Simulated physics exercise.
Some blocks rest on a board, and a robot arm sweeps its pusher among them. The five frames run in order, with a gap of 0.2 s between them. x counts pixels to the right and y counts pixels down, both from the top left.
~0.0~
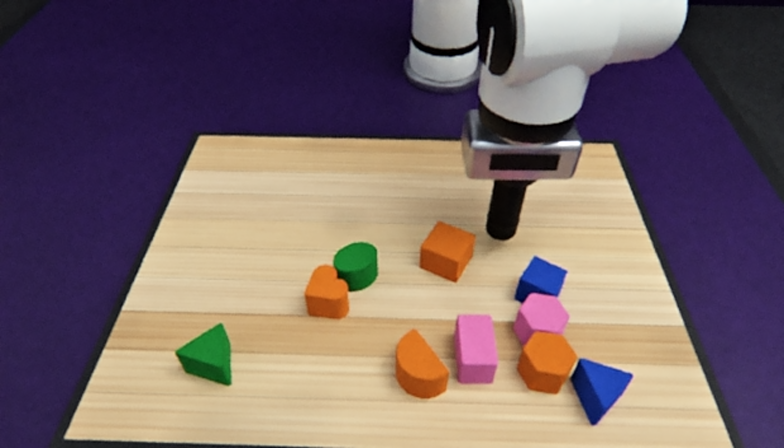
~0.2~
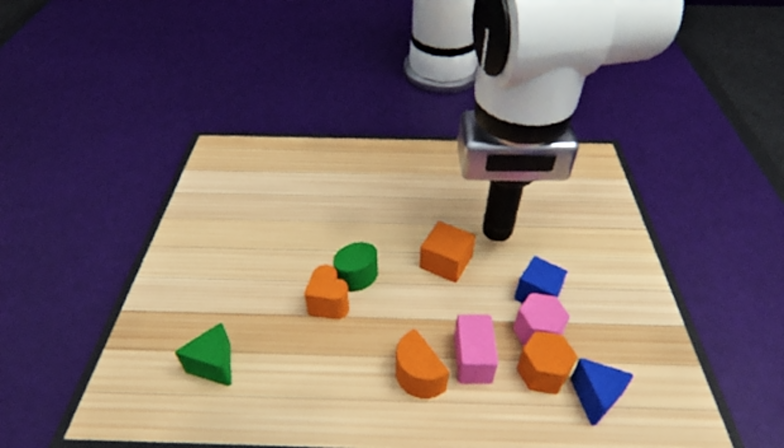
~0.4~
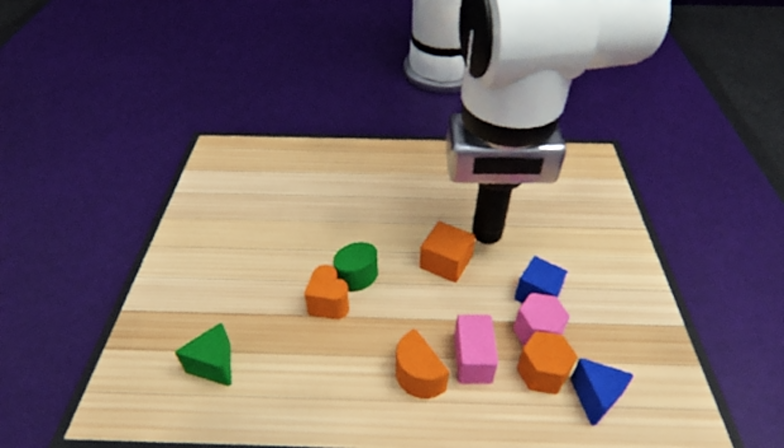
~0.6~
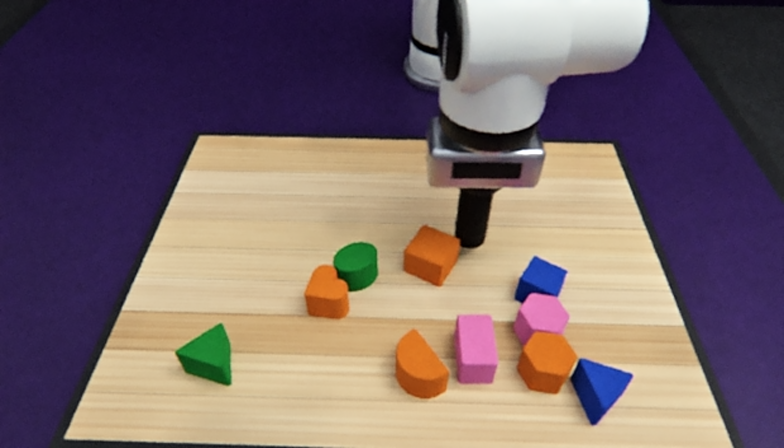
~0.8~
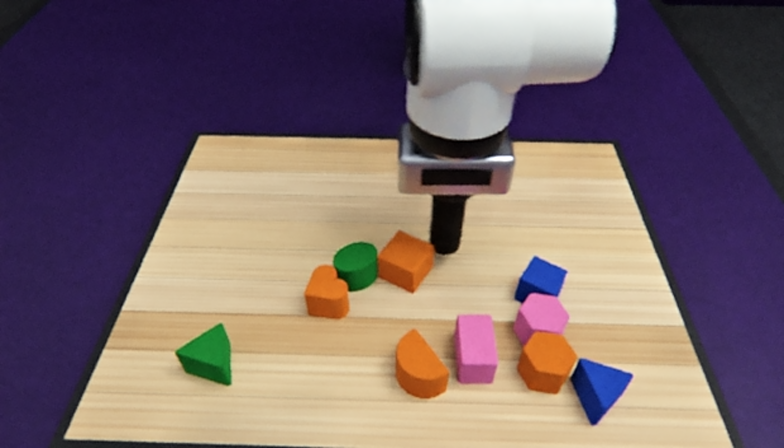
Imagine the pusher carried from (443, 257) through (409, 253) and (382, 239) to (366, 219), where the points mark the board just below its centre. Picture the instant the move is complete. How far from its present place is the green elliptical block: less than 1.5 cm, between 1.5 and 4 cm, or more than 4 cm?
Less than 1.5 cm.
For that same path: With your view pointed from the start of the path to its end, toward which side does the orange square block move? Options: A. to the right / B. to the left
Choice B: To the left.
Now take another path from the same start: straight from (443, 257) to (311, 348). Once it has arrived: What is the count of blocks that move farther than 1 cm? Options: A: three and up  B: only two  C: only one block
A: Three and up.
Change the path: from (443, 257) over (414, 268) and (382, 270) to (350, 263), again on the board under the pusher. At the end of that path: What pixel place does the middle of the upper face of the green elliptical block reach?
When the path ends, it will be at (308, 256).
The first path, step by step. One third of the way, pusher at (410, 240); orange heart at (322, 284), turned 15° anticlockwise; green elliptical block at (345, 256); orange square block at (392, 256).
Two thirds of the way, pusher at (382, 226); orange heart at (322, 284), turned 15° anticlockwise; green elliptical block at (345, 256); orange square block at (392, 256).
At the end, pusher at (365, 206); orange heart at (322, 284), turned 15° anticlockwise; green elliptical block at (345, 256); orange square block at (392, 256).
